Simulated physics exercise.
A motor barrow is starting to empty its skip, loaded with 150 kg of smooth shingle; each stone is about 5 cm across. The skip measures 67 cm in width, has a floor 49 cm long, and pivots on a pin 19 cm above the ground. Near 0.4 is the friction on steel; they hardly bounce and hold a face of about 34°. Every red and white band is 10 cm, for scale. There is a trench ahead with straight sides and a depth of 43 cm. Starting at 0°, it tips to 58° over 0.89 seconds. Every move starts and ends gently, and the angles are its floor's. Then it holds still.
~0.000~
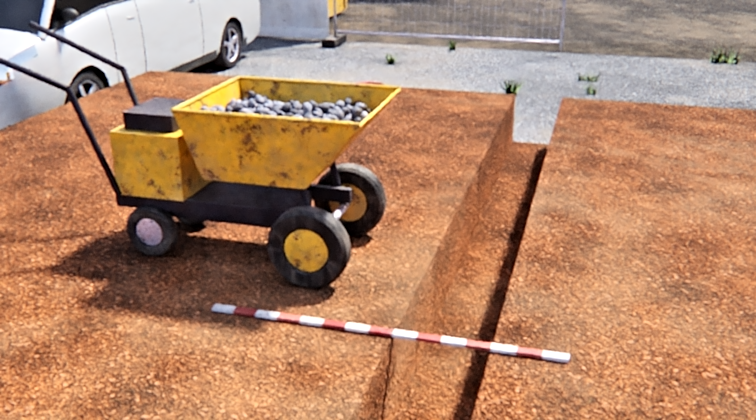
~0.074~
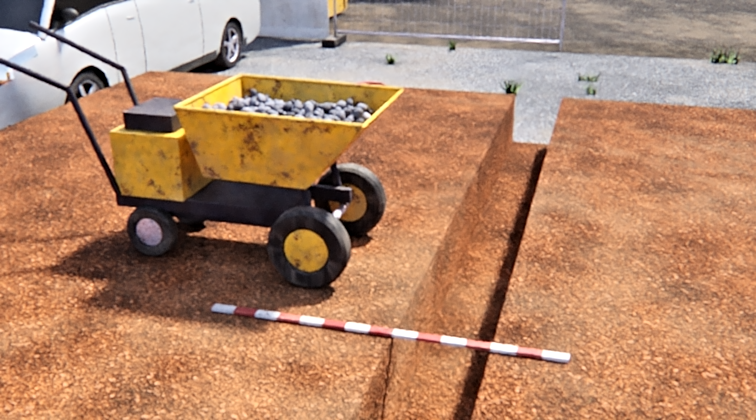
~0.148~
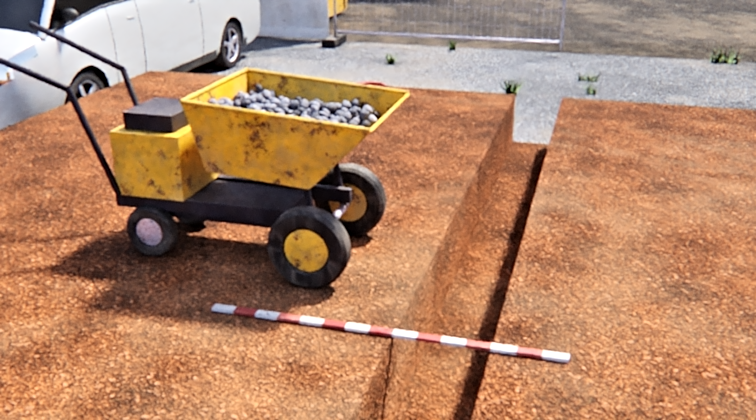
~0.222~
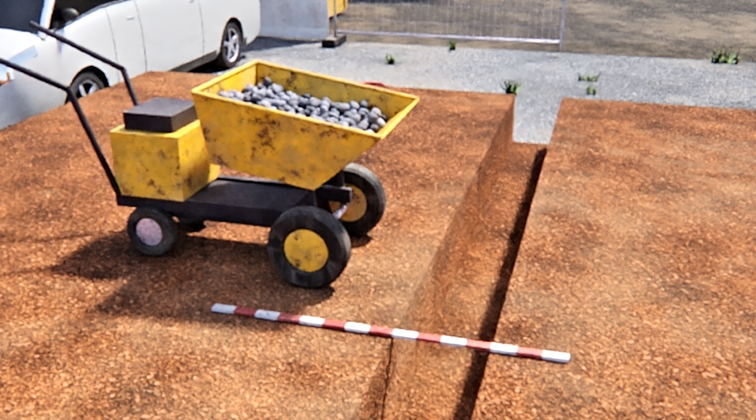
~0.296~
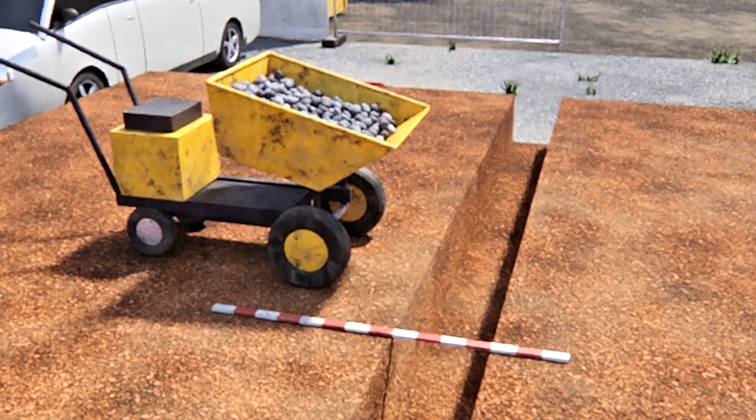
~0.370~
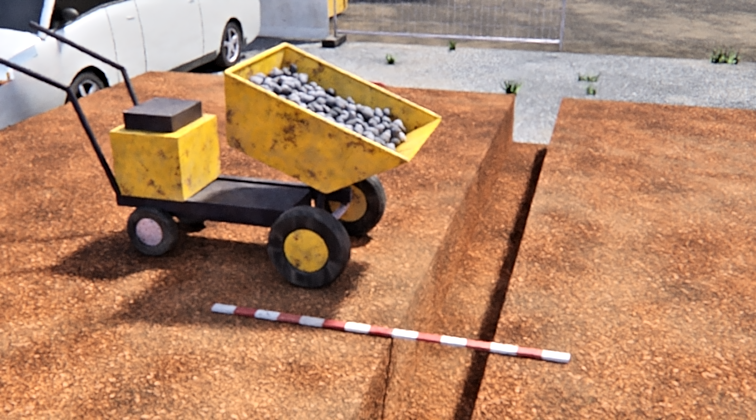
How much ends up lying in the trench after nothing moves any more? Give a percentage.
A share of about 54 per cent.
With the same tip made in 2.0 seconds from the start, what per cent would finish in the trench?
Estimate: About 65 %.
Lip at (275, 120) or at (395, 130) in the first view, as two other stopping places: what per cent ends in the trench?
65 and 30 %.
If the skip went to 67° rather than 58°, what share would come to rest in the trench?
I'd guess some 55 in a hundred.
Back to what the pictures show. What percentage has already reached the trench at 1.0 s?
By that point it's something like 10 in a hundred.
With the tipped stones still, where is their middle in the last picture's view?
The tipped stones centre close to (494, 337).
After 0.7 s the floor is at 49°; 100 % in the skip; the foremost stones are at (436, 192).
After 1.0 s the floor is at 58°; 86 % in the skip, 12 % in the trench, 2 % past the trench; the foremost stones are at (526, 270).
After 1.3 s the floor is at 58°; 50 % in the skip, 20 % in the trench, 30 % past the trench; the foremost stones are at (640, 289).
After 3.3 s the floor is at 58°; 12 % in the skip, 54 % in the trench, 33 % past the trench; the foremost stones are past the picture's edge.
